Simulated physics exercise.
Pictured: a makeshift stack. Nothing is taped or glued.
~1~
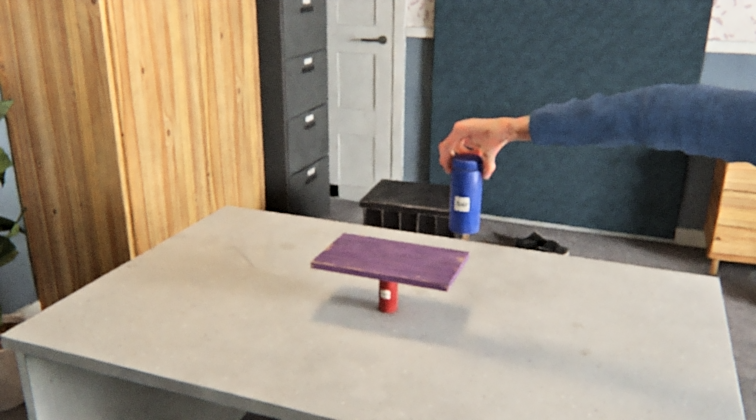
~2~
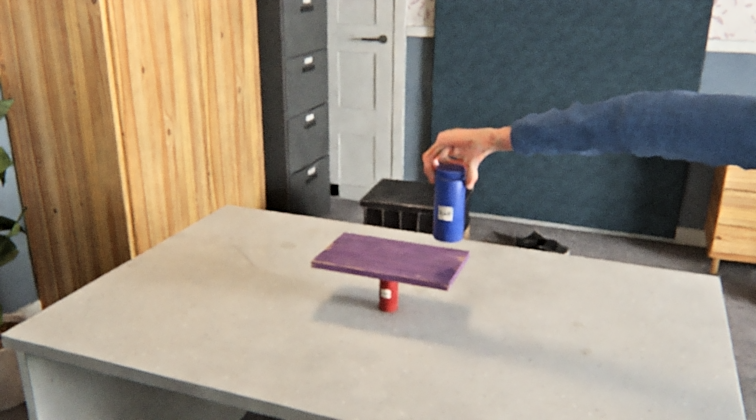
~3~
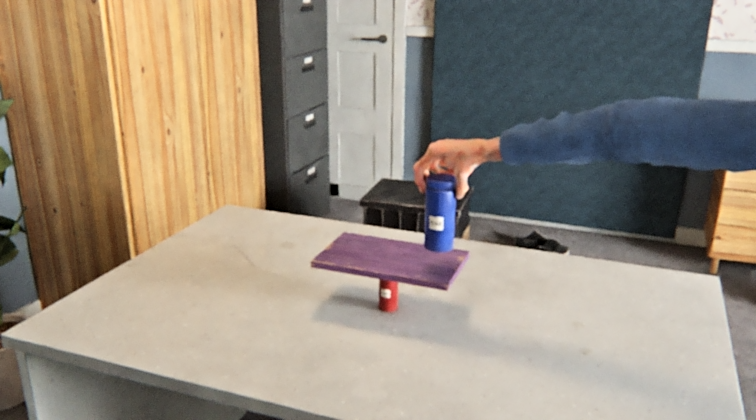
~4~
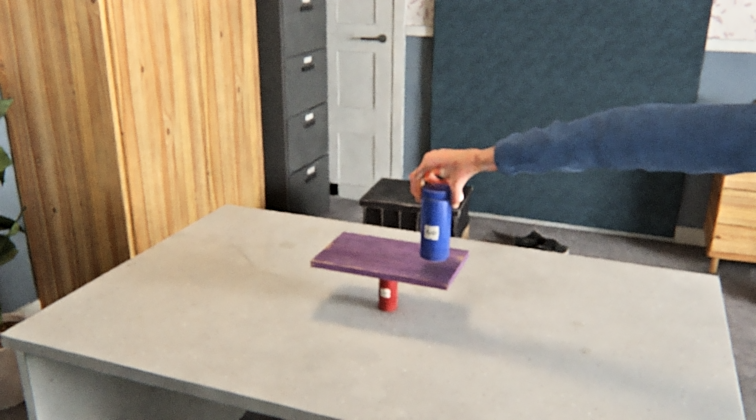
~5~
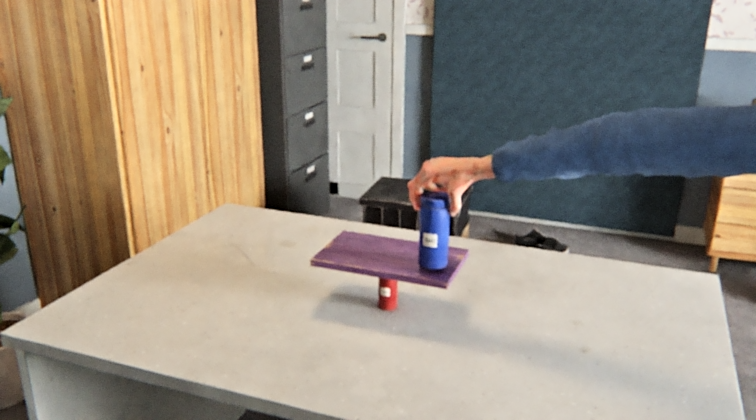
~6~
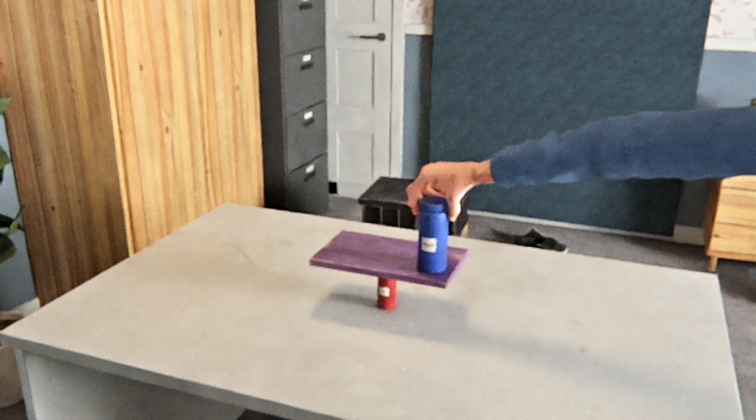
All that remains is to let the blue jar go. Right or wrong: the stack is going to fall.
Right, it falls.
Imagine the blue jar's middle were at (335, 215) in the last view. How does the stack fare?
Outcome: Collapse.
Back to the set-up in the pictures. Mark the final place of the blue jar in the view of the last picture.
Somewhere around (484, 317) in the last picture.
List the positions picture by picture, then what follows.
Coming down; blue jar (466, 194); red shaker (388, 286), in the first picture.
Coming down; blue jar (449, 203); red shaker (389, 285), in the second picture.
Coming down; blue jar (440, 213); red shaker (388, 285), in the third picture.
Coming down; blue jar (436, 222); red shaker (388, 285), in the fourth picture.
Coming down; blue jar (434, 230); red shaker (388, 284), in the fifth picture.
In place under the hand; blue jar (433, 234); red shaker (387, 283), in the sixth picture.
Then, 0.40 s later than the last frame, blue jar now fallen; purple board tilted by 55°.
Then, 0.70 s later than the last frame, purple board now fallen; red shaker on its side.
When it is over, fallen, red shaker, purple board and blue jar. End places, in pixels of the last picture, blue jar near (483, 318). The stack gives way.
